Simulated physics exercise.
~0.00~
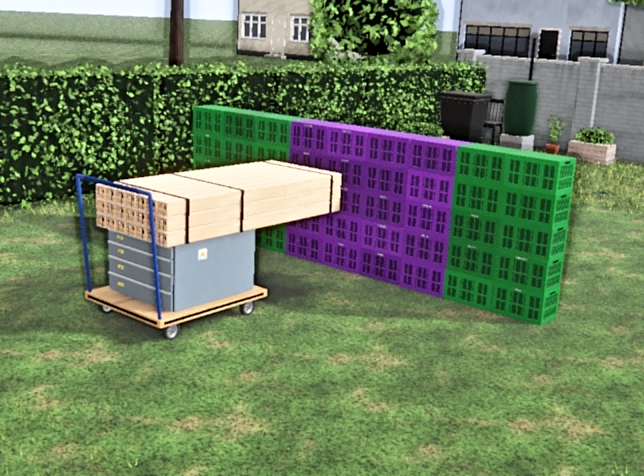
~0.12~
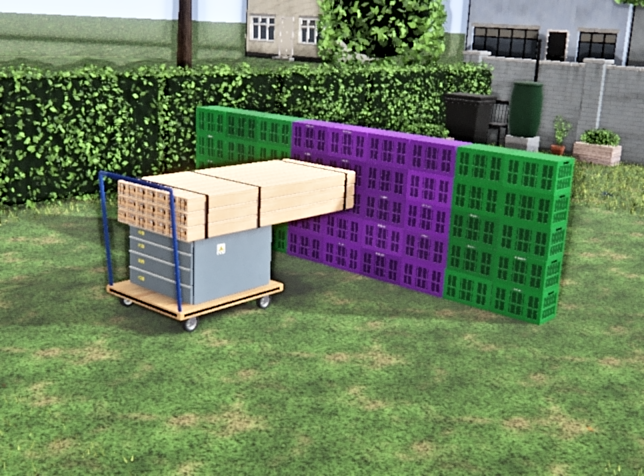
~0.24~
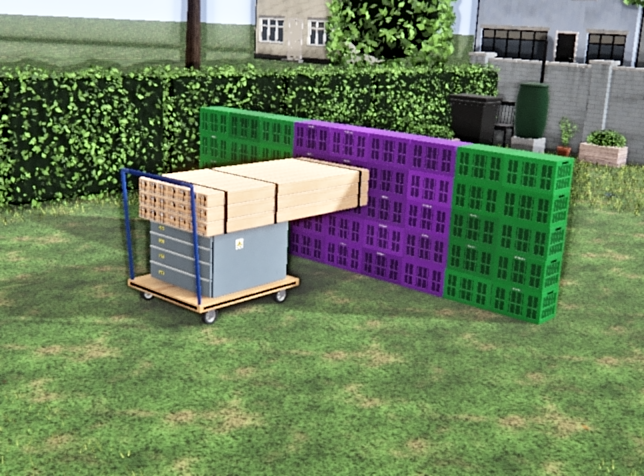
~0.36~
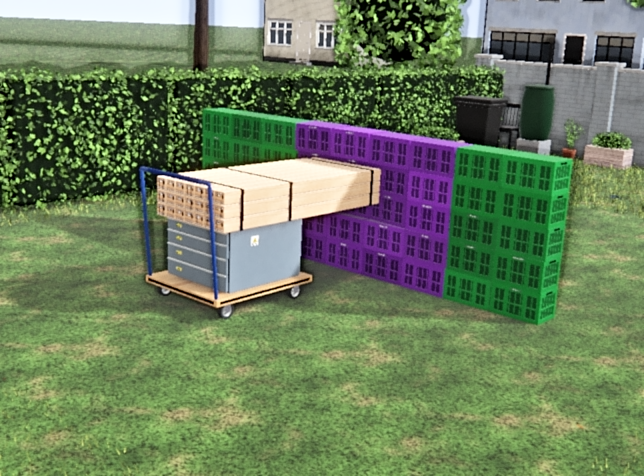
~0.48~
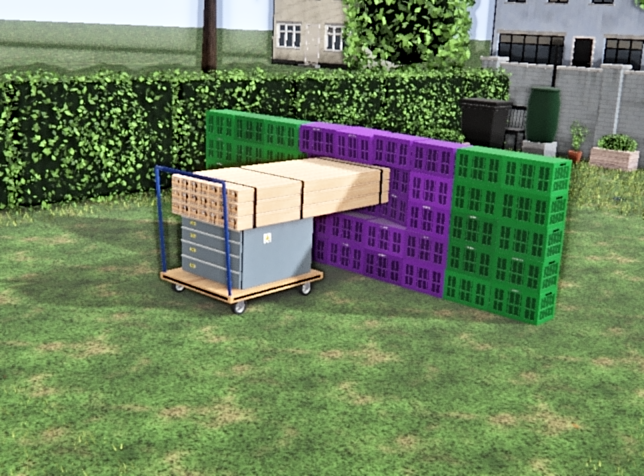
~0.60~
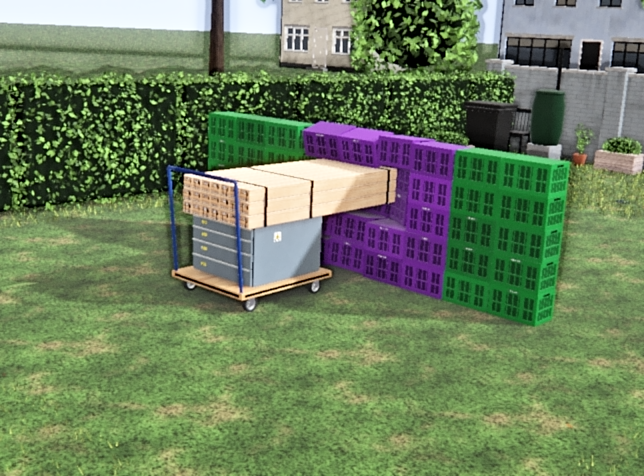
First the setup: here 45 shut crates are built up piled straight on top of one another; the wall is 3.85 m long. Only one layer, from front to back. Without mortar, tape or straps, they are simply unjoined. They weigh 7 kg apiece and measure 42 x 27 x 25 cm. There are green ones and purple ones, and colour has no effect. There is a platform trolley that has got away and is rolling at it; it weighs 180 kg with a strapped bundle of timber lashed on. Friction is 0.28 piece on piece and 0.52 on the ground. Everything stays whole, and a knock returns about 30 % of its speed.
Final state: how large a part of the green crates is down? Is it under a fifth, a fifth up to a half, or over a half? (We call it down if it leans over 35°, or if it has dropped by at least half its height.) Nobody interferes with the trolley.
It is under a fifth.
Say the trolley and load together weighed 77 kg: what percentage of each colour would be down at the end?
Green 0, purple 40 per cent.
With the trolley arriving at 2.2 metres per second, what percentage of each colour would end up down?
Share down, in per cent: Green 0, purple 40.
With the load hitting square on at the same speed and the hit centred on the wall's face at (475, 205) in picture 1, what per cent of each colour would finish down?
Result - green: 20 %; purple: 20 %.
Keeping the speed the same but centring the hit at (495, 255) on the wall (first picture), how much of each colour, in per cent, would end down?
Green 30%, purple 0%.
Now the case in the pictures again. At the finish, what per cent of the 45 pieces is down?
That comes to around 15 percent.
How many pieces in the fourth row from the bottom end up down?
3, all told.
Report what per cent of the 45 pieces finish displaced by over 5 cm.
That makes 35 percent.
After 0.70 s, load 38 cm past the wall's line, still rolling; none of the 25 green crates down (2 of 45 in all colours); top green crate unmoved.
After 0.88 s, load 53 cm past the wall's line, still rolling; none of the 25 green crates down (6 of 45 in all colours); top green crate unmoved.
After 1.20 s, load 77 cm past the wall's line, still rolling; none of the 25 green crates down (7 of 45 in all colours); top green crate unmoved.
After 1.56 s, load 97 cm past the wall's line, still rolling; none of the 25 green crates down (7 of 45 in all colours); top green crate unmoved.
At rest (2.4 s), load 1.01 m past the wall's line, stopped; none of the 25 green crates down (7 of 45 in all colours); top green crate unmoved; top purple crate unmoved. That is 0 per cent. As the last picture would show them, middles, top green crate near (534, 176), top purple crate near (441, 160).
